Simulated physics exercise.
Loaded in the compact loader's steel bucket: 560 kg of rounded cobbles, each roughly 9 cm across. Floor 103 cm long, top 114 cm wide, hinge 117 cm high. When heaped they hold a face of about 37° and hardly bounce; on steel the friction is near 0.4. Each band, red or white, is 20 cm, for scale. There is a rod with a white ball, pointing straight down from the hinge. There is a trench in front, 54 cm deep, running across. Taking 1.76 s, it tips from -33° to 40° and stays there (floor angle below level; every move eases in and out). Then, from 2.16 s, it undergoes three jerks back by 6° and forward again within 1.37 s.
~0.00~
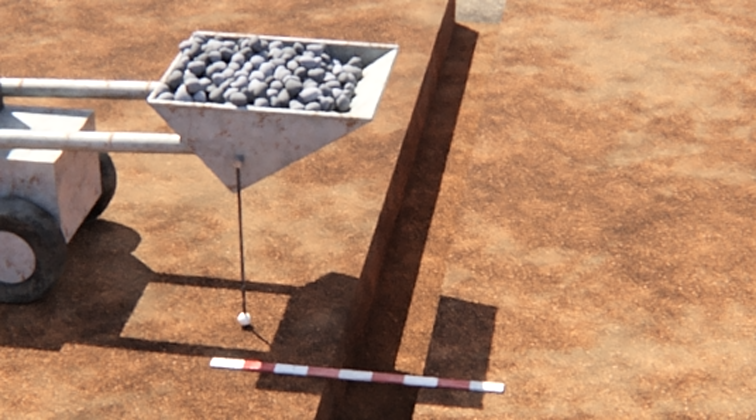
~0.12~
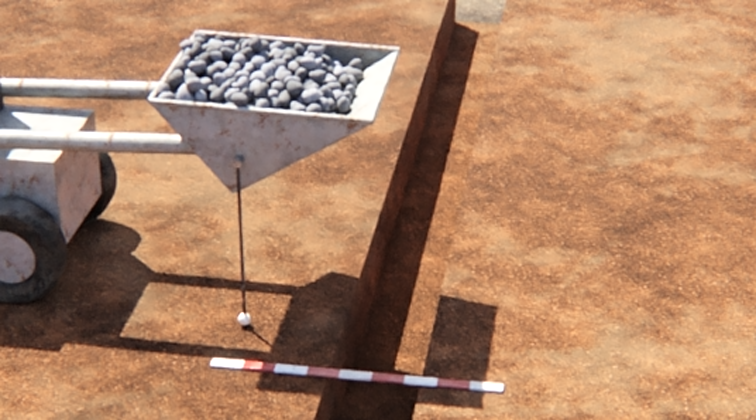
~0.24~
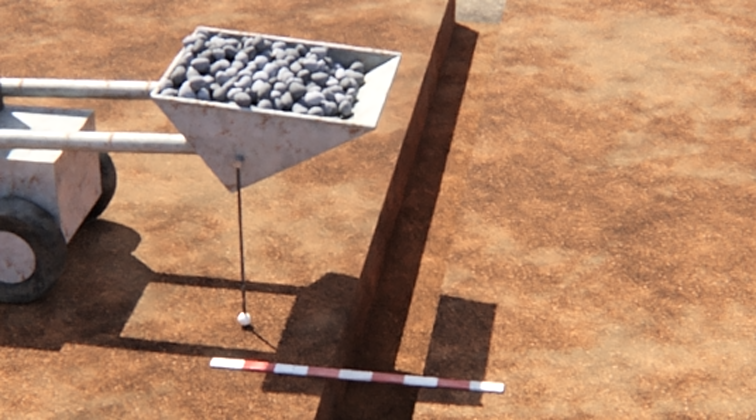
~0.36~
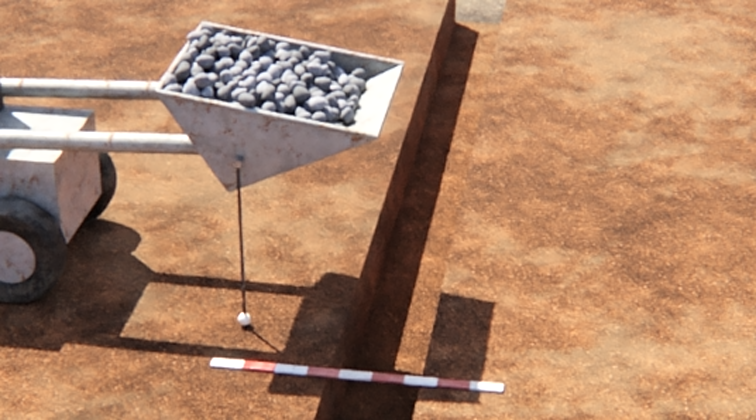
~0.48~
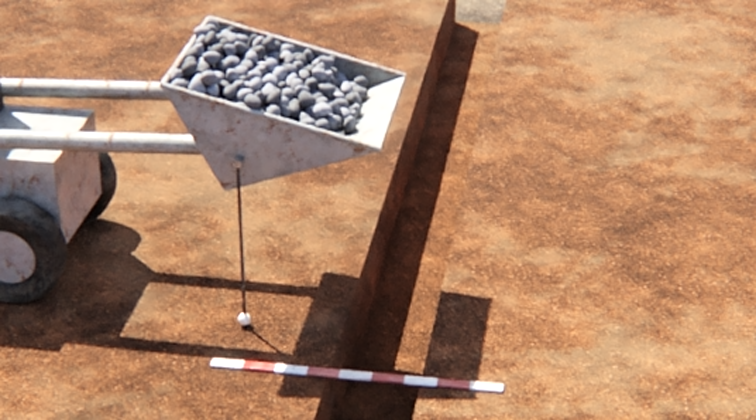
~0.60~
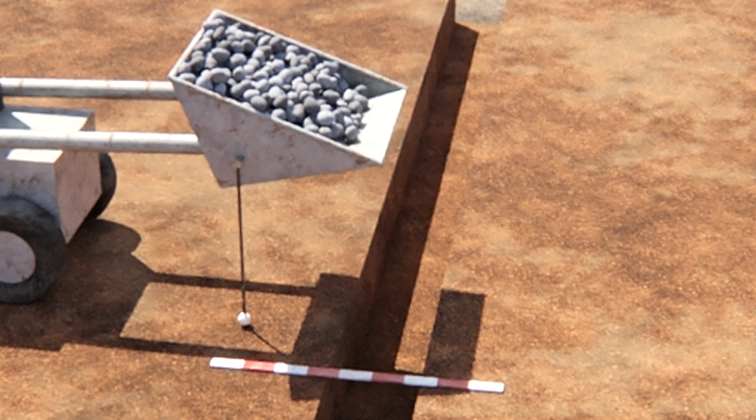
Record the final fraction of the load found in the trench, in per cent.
Final fraction: About 95 %.
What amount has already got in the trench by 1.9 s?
About 65%.
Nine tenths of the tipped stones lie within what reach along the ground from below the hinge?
Around 120 centimetres.
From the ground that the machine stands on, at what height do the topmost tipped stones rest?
Roughly 10 cm above ground level.
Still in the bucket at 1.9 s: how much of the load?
Around 35 per cent, still inside.
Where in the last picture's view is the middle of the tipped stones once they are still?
The resting stones are centred at roughly (405, 333).
After 1.3 s the floor is at 29°; 97 % in the bucket, 3 % in the trench; the foremost stones are at (383, 194).
After 1.9 s the floor is at 40°; 33 % in the bucket, 2 % short of the trench, 65 % in the trench, 1 % past the trench; the foremost stones are at (447, 293).
After 4.0 s the floor is at 40°; 0 % in the bucket, 97 % in the trench, 3 % past the trench; the foremost stones are at (515, 289).
After 6.7 s the floor is at 40°; 0 % in the bucket, 97 % in the trench, 3 % past the trench; the foremost stones are at (515, 289).
